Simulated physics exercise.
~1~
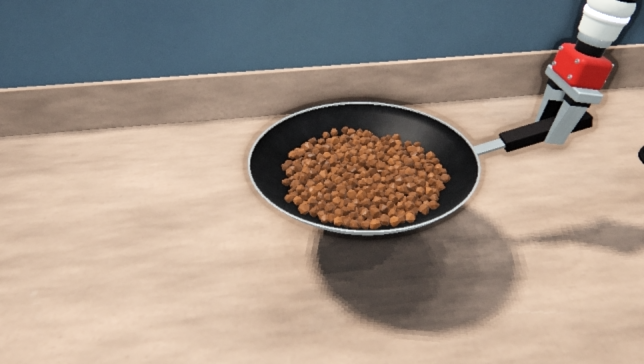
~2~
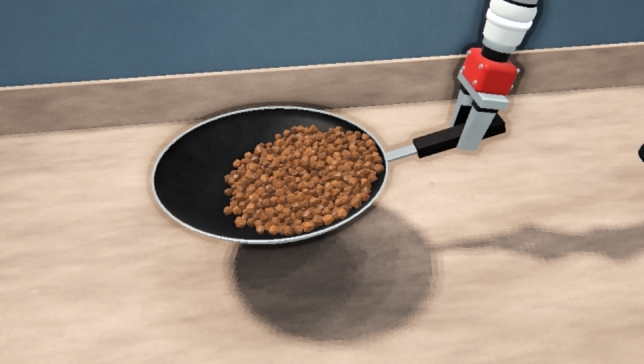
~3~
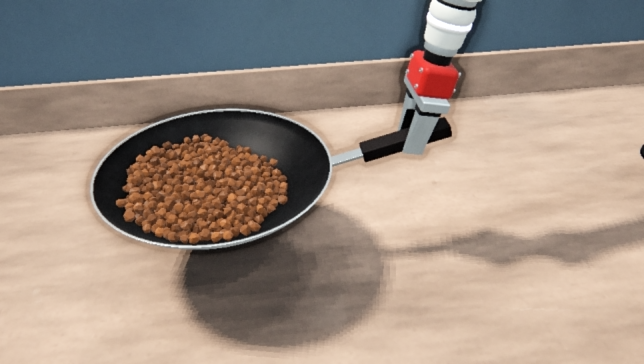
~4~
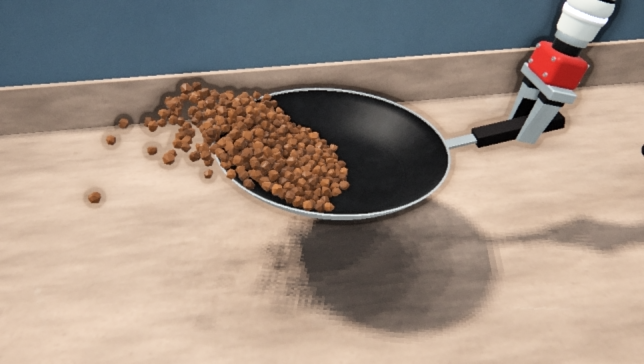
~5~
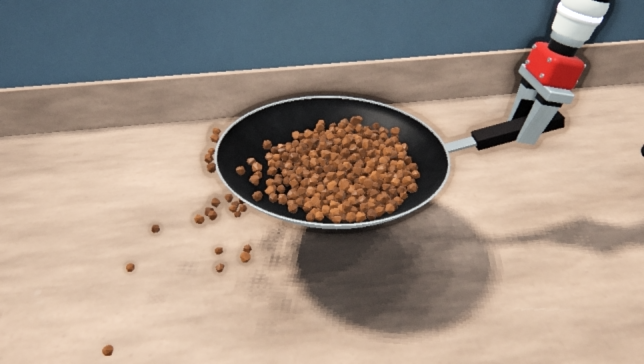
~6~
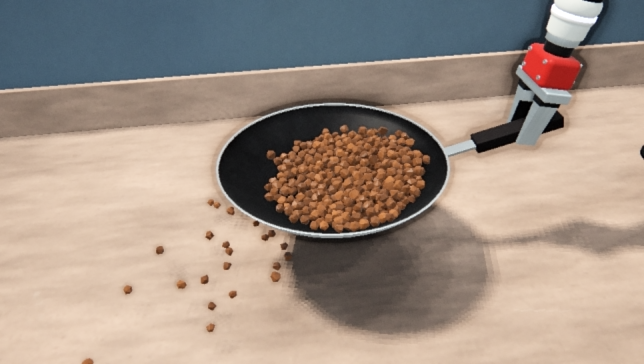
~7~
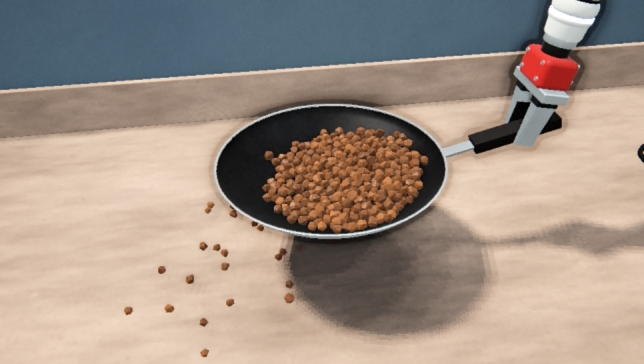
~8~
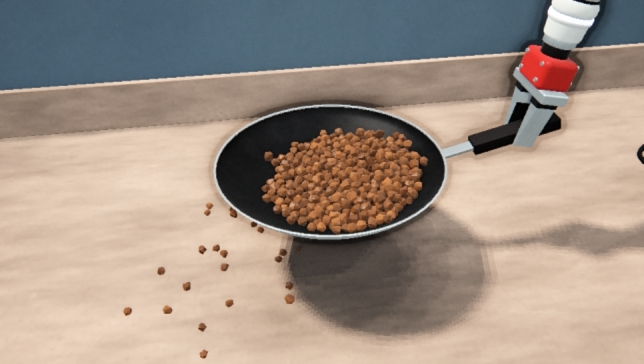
A black pan with a pale rim, heaped with small round brown pellets, hangs above a beige, lightly grained surface, seen from slightly above against a blue wall. A gripper with a red block and white joint holds its handle at the right. The arm carries the pan left, and the pellets shift right, then slide left inside it. As the pan swings back right, the heap surges over its left rim and some pellets fly out. Most settle back in the pan, which comes to rest, while a scattering lies on the surface below left.
